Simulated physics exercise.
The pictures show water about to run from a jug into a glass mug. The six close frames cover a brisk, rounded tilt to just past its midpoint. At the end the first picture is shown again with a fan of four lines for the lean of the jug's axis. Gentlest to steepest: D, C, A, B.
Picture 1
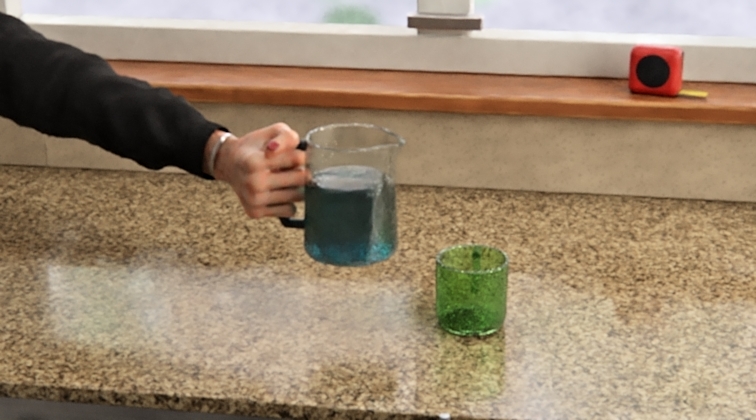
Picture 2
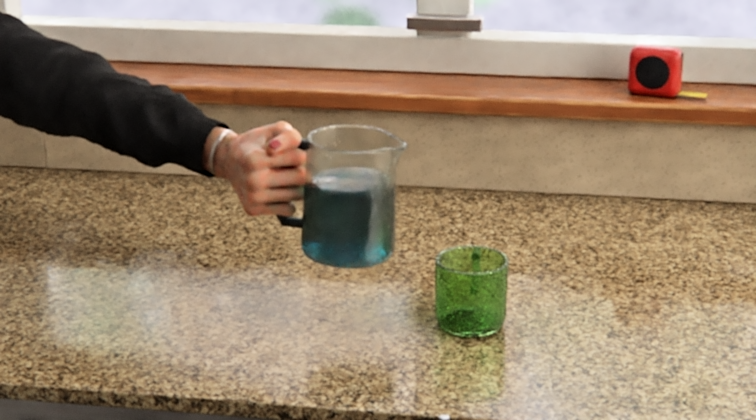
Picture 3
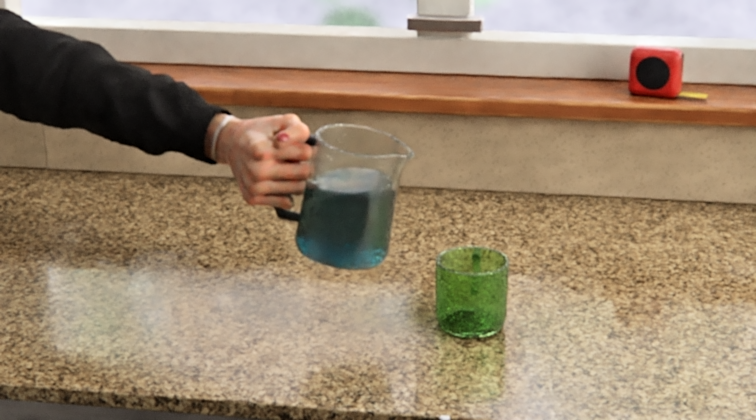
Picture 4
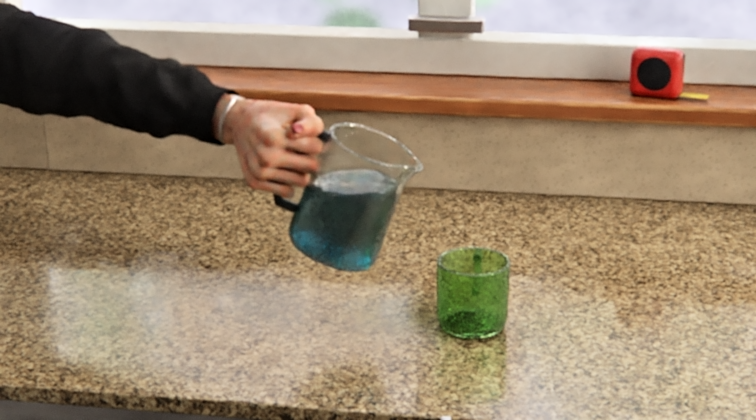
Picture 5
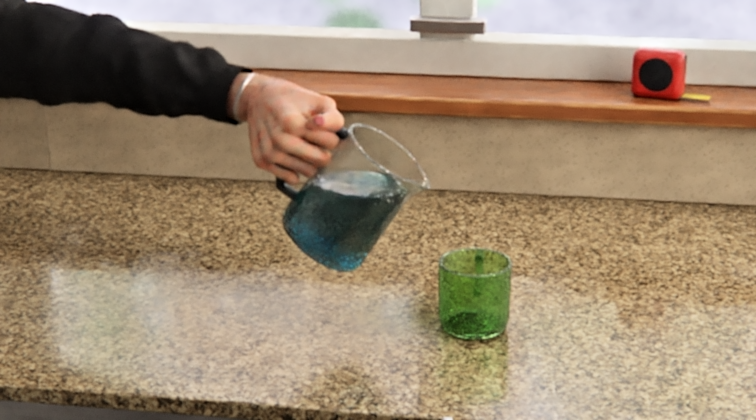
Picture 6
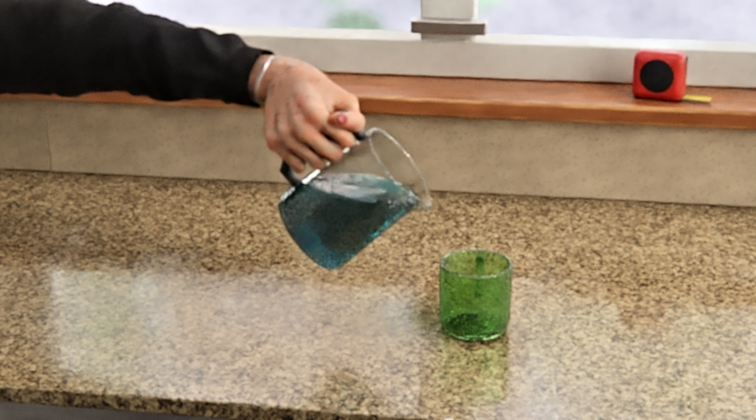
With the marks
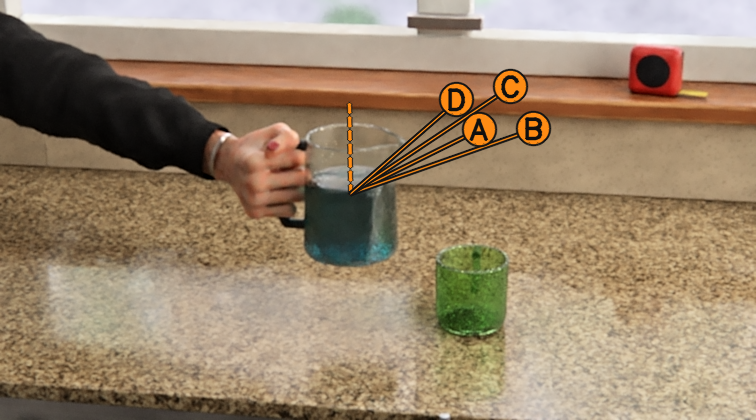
On a speckled stone counter below a window, a hand in a dark sleeve held up a clear jug of bluish water and steadily tilted it to the right, near a green glass mug.
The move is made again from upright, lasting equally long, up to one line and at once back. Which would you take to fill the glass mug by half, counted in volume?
B.
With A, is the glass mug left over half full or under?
Under half.
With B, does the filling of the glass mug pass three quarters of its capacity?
No, less.
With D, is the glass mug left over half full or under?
Under.
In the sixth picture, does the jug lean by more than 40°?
Yes.
On the marked copy, A at (463, 137); B at (518, 134); C at (496, 96); D at (445, 111).
With A, the glass mug ends with about 28 % of what it can hold.
With B, the glass mug ends with about 47 % of what it can hold.
With C, the glass mug ends with about 13 % of what it can hold.
With D, the glass mug ends with about 4 % of what it can hold.
